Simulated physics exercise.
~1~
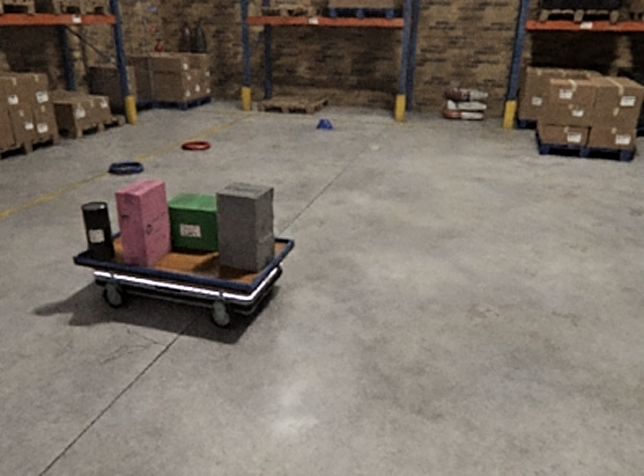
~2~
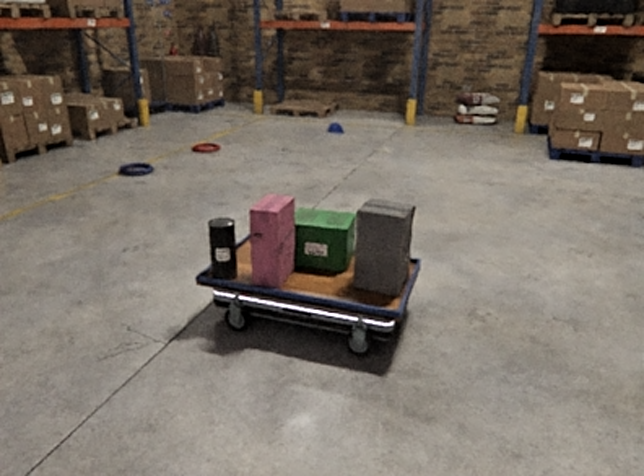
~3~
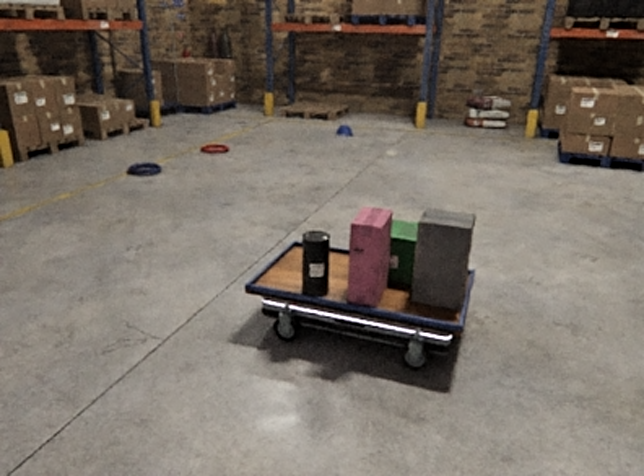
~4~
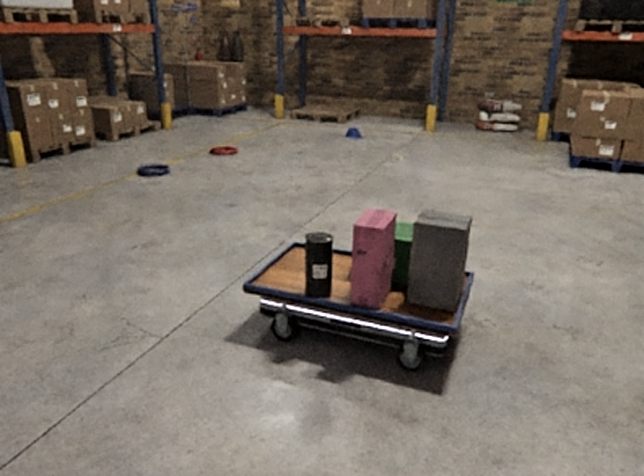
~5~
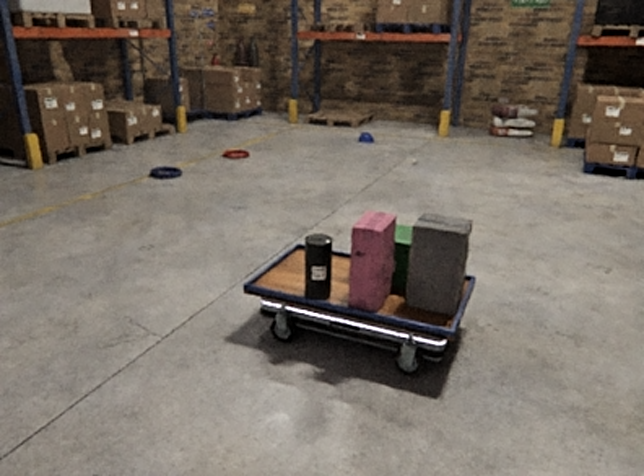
Warehouse floor with a flat cart rolling right and stopping, its pink box, canister and green tote shifting, all staying aboard.
